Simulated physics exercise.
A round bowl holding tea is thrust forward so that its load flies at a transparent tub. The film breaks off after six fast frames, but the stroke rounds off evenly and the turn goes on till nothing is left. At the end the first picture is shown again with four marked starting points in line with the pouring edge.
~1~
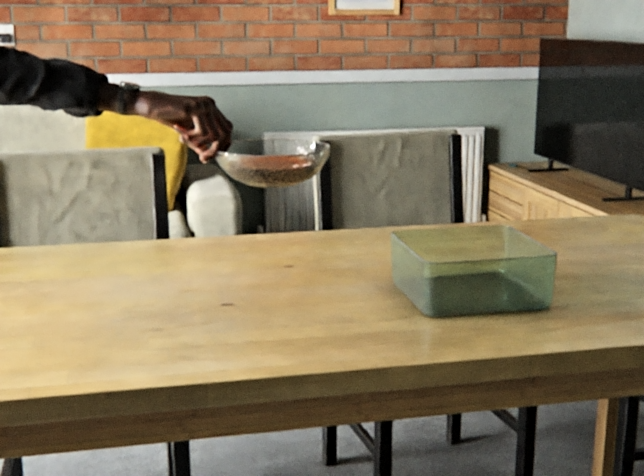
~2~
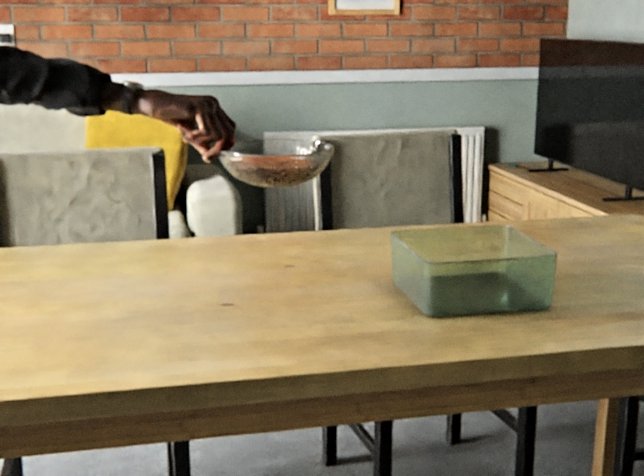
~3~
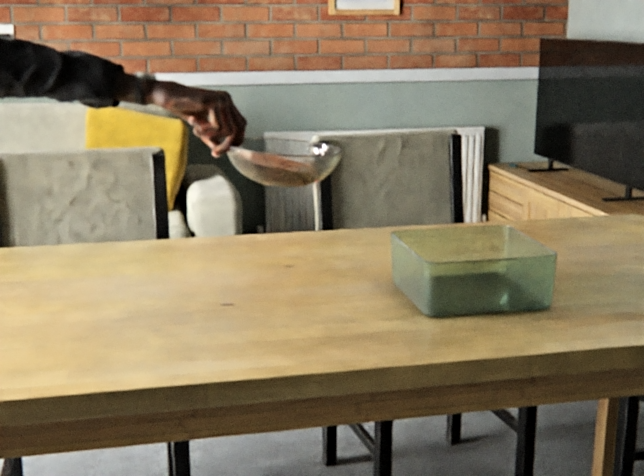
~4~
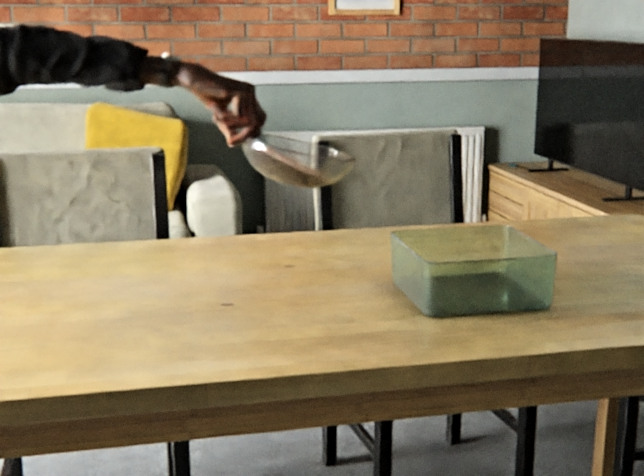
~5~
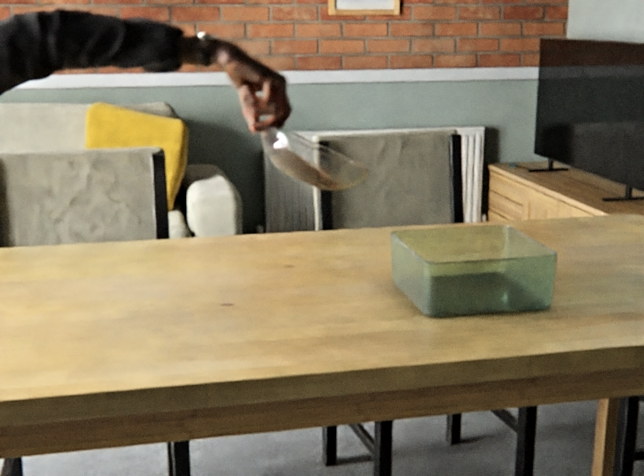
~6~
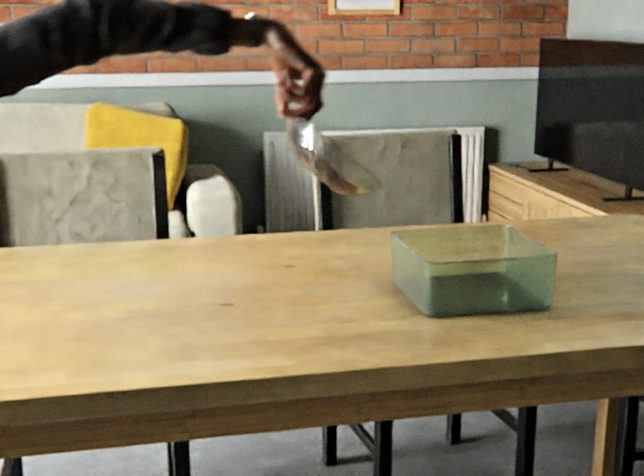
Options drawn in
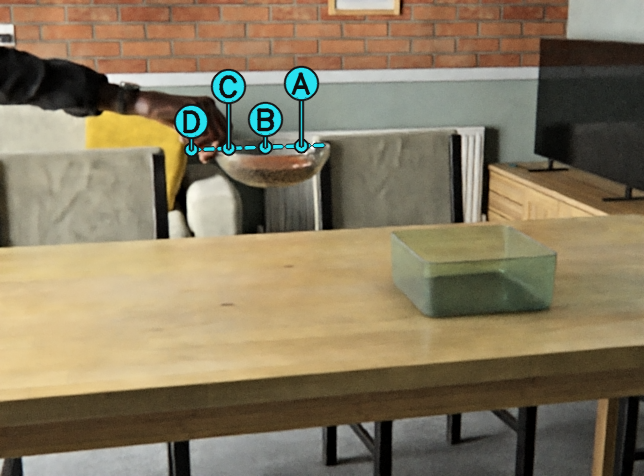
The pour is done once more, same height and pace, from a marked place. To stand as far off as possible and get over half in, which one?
Go for A.
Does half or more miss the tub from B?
Yes, it does.
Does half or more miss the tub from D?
Yes.
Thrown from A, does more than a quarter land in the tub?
Yes, clearly.
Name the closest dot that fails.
That would be B.
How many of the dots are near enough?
One.
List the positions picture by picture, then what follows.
The first frame shows upright, lip at (328, 145); tub from (423, 316) to (550, 307); nothing has left yet.
The second frame shows upright, lip at (331, 145); nothing has left yet.
The third frame shows tipped about 5°, lip at (339, 149); nothing has left yet.
The fourth frame shows tipped about 13°, lip at (353, 157); nothing has left yet.
The fifth frame shows tipped about 25°, lip at (367, 168); nothing has left yet.
The sixth frame shows tipped about 40°, lip at (379, 181); nothing has left yet.
On the marked copy, A at (301, 145); B at (265, 147); C at (228, 148); D at (191, 149).
For dot A, about 63 % lands in the tub, 18 % falls short and 19 % goes beside or beyond.
For dot B, about 21 % lands in the tub, 71 % falls short and 8 % goes beside or beyond.
For dot C, about 0 % lands in the tub, 94 % falls short and 6 % goes beside or beyond.
For dot D, about 0 % lands in the tub, 100 % falls short.
